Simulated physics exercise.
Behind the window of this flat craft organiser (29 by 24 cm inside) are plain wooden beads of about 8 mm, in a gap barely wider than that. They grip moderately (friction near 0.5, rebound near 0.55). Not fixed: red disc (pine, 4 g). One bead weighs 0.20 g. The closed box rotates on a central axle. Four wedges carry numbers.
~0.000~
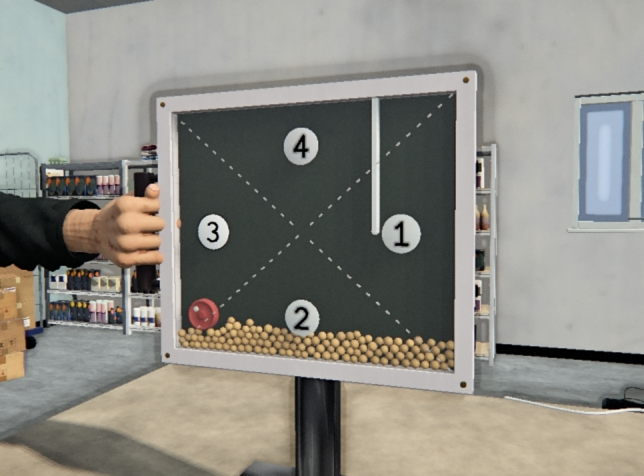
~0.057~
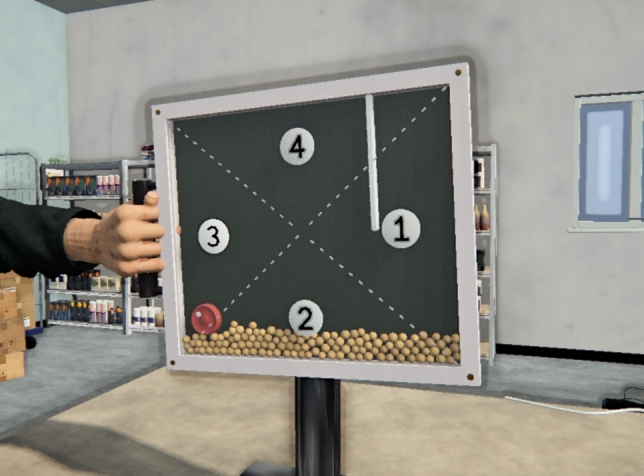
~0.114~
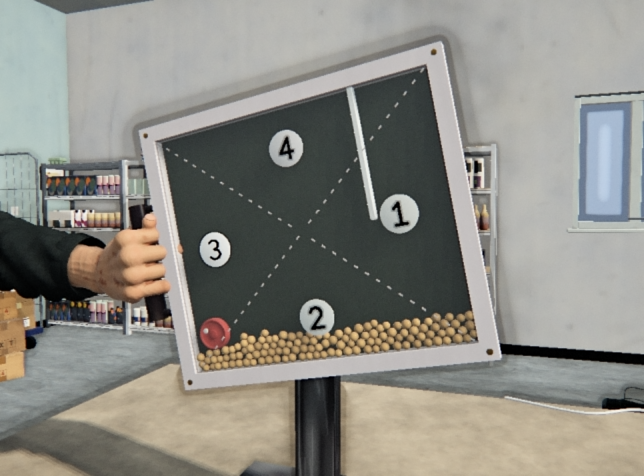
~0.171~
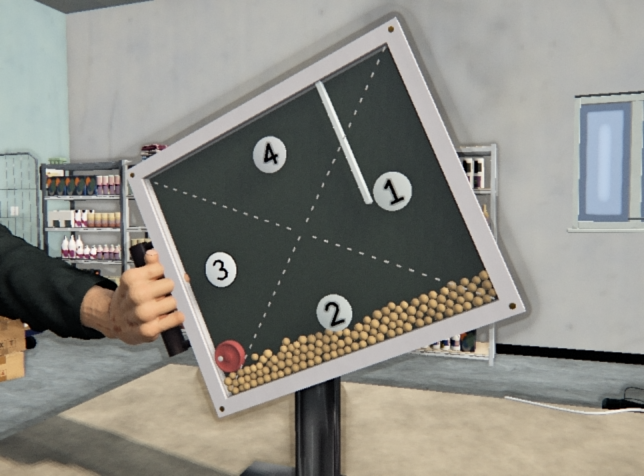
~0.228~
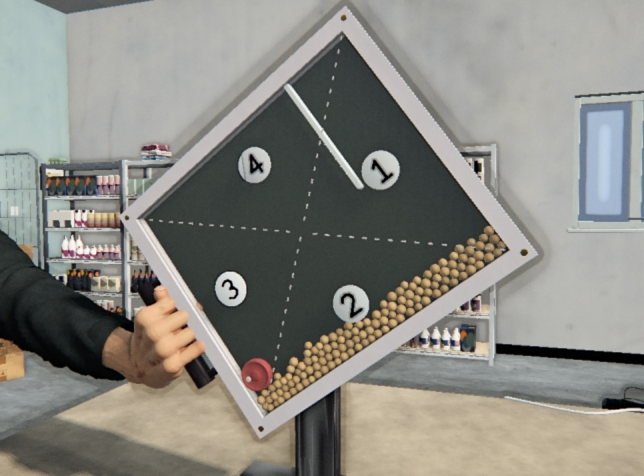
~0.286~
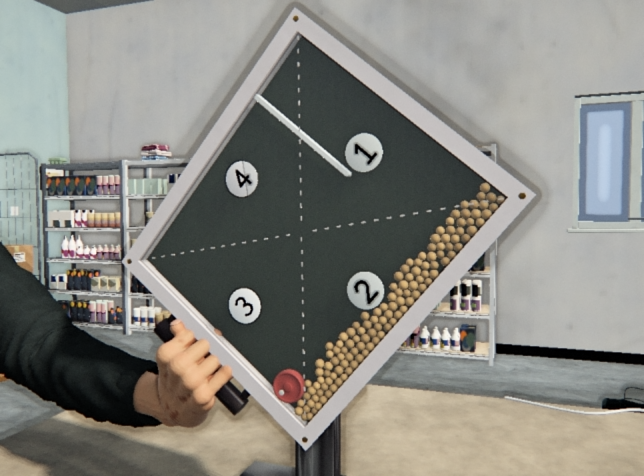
A hand on the left turned a flat, square-cornered box anticlockwise, slowly at first and then further, while the small wooden beads inside stayed heaped along its tilting edge and a red disc sat beside them.
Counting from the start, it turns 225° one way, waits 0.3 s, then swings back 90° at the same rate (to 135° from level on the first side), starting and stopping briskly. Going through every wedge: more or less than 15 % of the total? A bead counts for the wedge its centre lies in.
No. 1: Less; no. 2: Less; no. 3: More; no. 4: More than 15 %.
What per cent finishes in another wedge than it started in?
About 95 per cent.
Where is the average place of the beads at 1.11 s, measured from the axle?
Some 9 cm right and 5 cm below.
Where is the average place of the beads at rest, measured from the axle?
Some 2 cm left and 12 cm below.
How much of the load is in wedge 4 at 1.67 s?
Roughly 100 per cent.
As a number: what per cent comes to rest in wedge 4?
About 70 per cent.
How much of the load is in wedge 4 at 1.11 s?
Some 90 per cent.
After 1.11 s, it has come round 225° anticlockwise; the beads' middle is 9 cm right of and 5 cm below the centre; no. 3, 10 %, no. 4, 90 %.
After 1.67 s, it stands 181° anticlockwise; the beads' middle is 1 cm right of and 10 cm below the centre; no. 4, 100 %.
After 1.94 s, it stands 135° anticlockwise; the beads' middle is 5 cm left of and 10 cm below the centre; no. 3, 10 %, no. 4, 90 %.
Settled by 3.6 s, it stands 135° anticlockwise; no. 1, 0 %, no. 2, 0 %, no. 3, 30 %, no. 4, 70 %.
